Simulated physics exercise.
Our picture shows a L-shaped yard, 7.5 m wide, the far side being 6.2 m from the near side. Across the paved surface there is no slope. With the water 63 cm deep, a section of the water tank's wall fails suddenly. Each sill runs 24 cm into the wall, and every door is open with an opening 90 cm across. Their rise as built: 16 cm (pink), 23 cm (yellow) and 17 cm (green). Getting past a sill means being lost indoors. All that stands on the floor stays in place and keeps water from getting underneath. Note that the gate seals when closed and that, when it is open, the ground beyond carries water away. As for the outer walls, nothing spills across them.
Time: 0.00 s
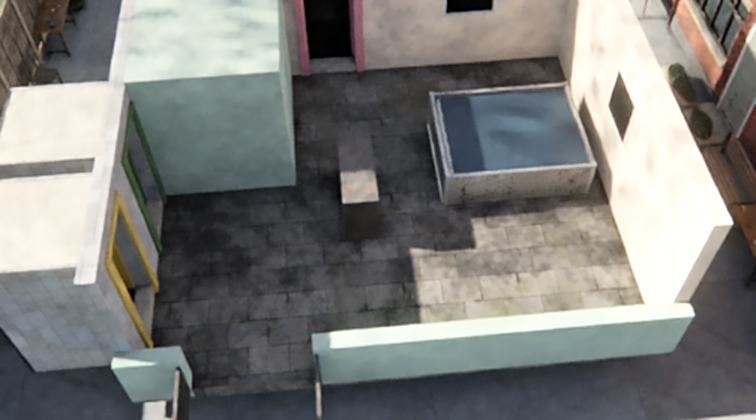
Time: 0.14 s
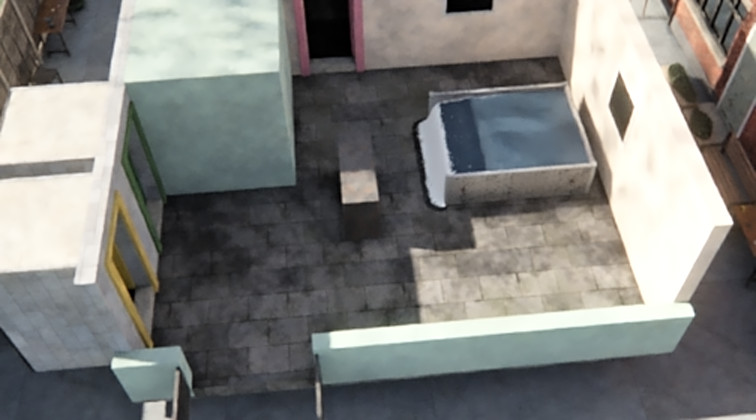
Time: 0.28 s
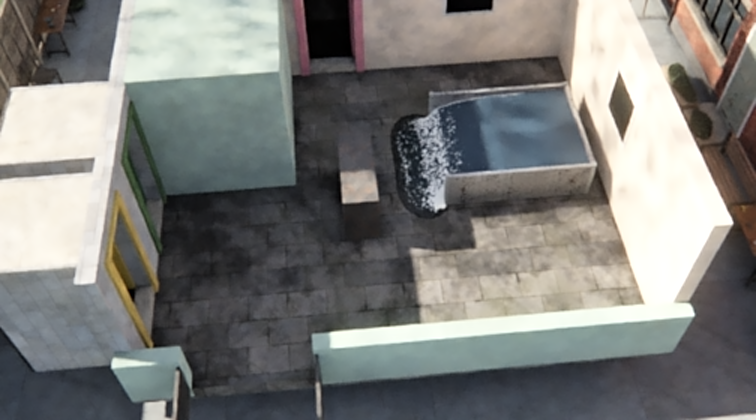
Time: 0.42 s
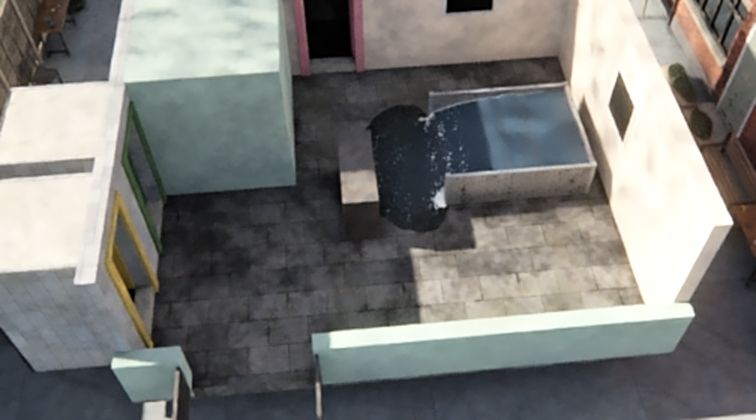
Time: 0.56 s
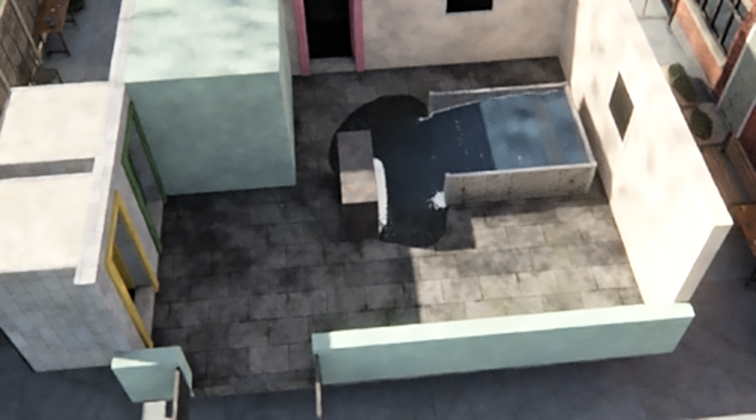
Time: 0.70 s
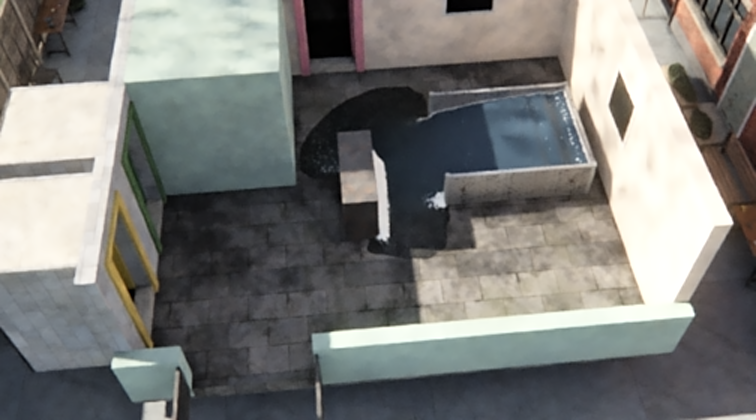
Paved walled yard seen from above, water bursting from the left side of a raised tank and spreading around a pale block.
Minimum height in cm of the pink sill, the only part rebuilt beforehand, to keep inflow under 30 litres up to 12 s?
28 cm.
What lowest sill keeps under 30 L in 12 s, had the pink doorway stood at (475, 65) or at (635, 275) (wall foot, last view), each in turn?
8.0 and 7.0 cm.
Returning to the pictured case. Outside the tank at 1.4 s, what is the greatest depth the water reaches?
It gets to close to 42 centimetres there.
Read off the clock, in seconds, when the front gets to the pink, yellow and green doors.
Pink 1.3 s / yellow 4.5 s / green 6.0 s.
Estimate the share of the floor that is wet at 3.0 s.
55 %.
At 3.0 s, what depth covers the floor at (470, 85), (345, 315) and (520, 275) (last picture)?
In that order: 0, 4 and 2 cm.
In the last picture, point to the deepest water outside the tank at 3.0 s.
Around (297, 77).
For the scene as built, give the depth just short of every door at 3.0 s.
Depths, in cm - pink: 30, yellow: 0, green: 0.
After 1.4 s water covers 25 % of the floor, deepest (42 cm) near (376, 186); 1 cm at the pink door, 0 litres in over its 16 cm sill.
After 3.0 s water covers 55 % of the floor, deepest (35 cm) near (297, 77); 30 cm at the pink door, 65 litres in over its 16 cm sill.
After 12.0 s water covers 100 % of the floor, deepest (12 cm) near (299, 110); 7 cm at the pink door, 144 litres in over its 16 cm sill.
At the pink door as built, the water arrived by 1.3 s and peaked near 30 cm at 3.0 s.
With a sill of 24.5 cm, 50 litres would have come in within the 12 s; with 33 cm, 11 litres. So under 30 litres takes about 28 cm.
